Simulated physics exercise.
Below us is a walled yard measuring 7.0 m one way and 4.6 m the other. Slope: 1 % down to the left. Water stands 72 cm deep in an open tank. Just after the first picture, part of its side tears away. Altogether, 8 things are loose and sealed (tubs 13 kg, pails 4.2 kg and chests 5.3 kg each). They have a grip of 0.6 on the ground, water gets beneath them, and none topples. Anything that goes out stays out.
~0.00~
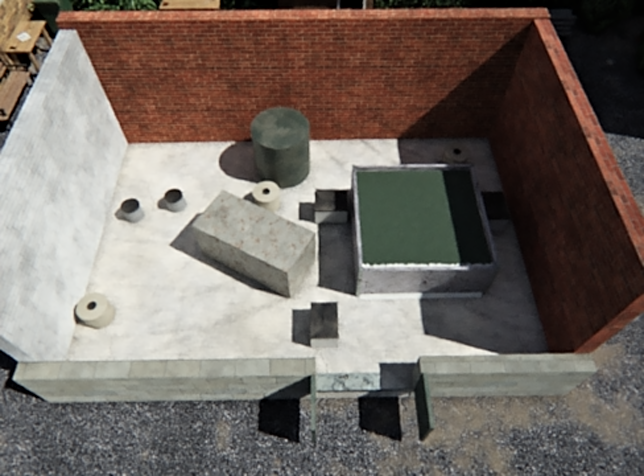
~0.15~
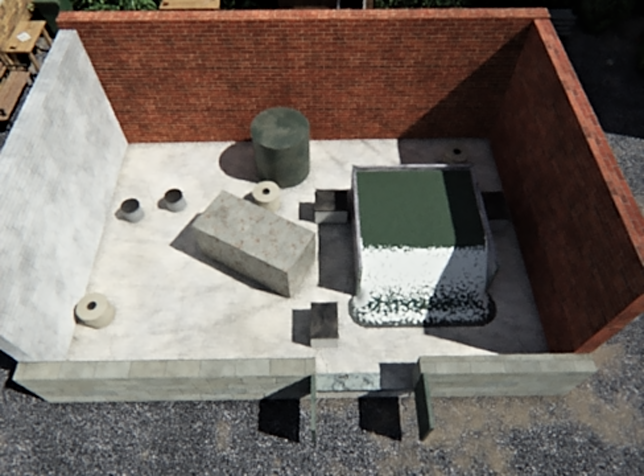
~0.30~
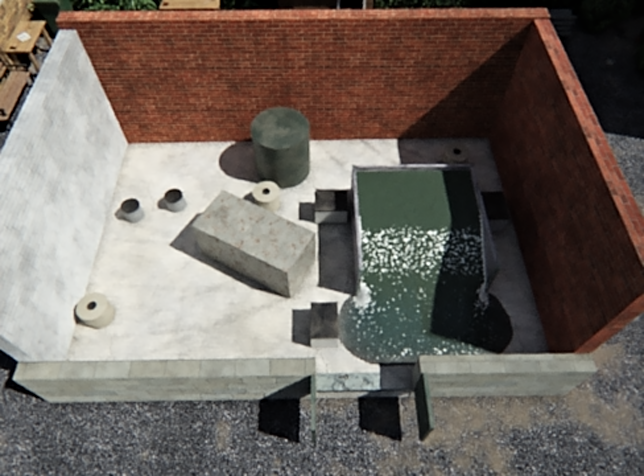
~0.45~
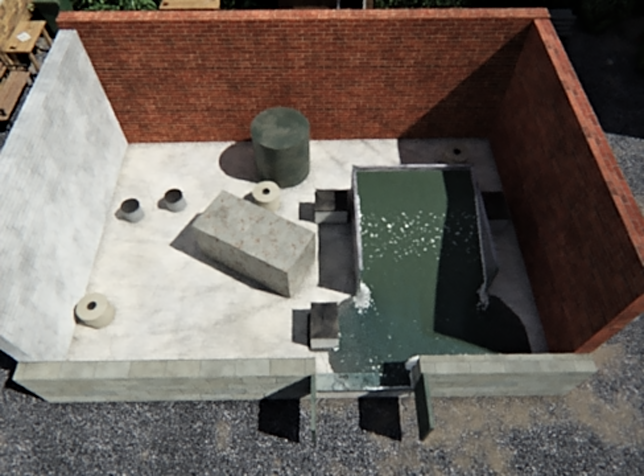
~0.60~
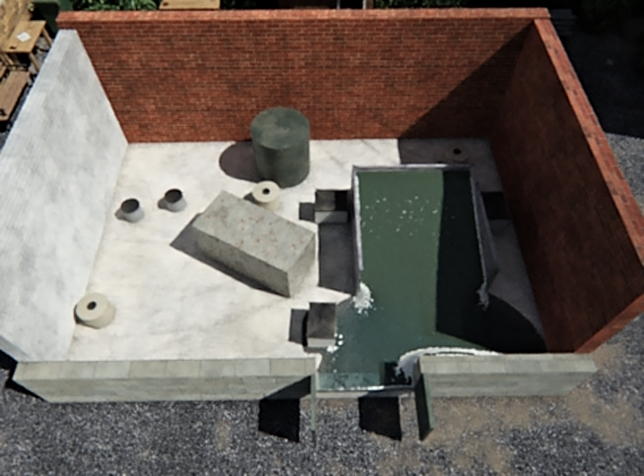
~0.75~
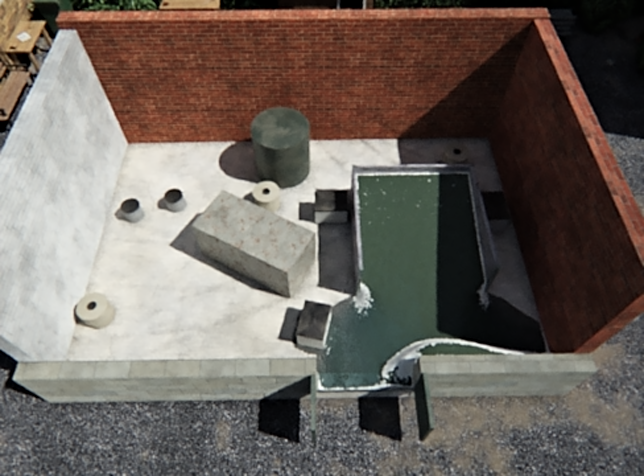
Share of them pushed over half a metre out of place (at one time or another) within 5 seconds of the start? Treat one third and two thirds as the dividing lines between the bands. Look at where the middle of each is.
I expect one to two thirds of them.
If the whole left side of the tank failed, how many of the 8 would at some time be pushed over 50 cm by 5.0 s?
So the tally would be 6.
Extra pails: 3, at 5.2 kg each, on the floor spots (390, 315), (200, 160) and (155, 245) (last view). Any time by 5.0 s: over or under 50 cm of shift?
First exceeds it, second falls shy, third falls shy.
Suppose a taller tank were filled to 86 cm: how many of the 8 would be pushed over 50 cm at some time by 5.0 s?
You'd get 4 in that case.
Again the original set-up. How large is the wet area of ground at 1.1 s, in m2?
Wet: Near 8.0 m2.
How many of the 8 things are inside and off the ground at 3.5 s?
The count is 1.
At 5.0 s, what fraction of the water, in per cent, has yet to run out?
About 66 in a hundred parts of the water.
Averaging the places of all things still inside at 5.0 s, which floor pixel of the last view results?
About (241, 215).
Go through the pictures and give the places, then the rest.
A chest at (325, 319), on the bottom; a tub at (266, 192), on the bottom; 3.6 m2 under water; 0 of 8 have shifted, in the first frame.
A chest at (325, 319) rests on the ground; a tub at (266, 192), on the bottom; 4.6 m2 under water; 0 of 8 have shifted, in the second frame.
A chest at (325, 319) rests on the ground; a tub at (266, 192) rests on the ground; water covers 6.1 m2; 0 of 8 have shifted, in the third frame.
A chest at (325, 319) rests on the ground; a tub at (266, 192), on the bottom; 7.1 m2 under water; 0 of 8 have shifted, in the fourth frame.
A chest at (322, 319), on the bottom, 3 cm from its start; a tub at (266, 192), on the bottom; 7.4 m2 under water; 0 of 8 have shifted, in the fifth frame.
A chest at (314, 319), on the bottom, 15 cm from its start; a tub at (266, 192) rests on the ground; water covers 7.6 m2; 1 of 8 have shifted, in the sixth frame.
After 1.1 s 0 of 8 are over 50 cm from their spots; 0 afloat.
After 2.2 s 1 of 8 are over 50 cm from their spots; 0 afloat.
After 3.5 s 3 of 8 are over 50 cm from their spots; 1 afloat.
After 5.0 s 4 of 8 are over 50 cm from their spots, and 4 have been at some point; 2 afloat.
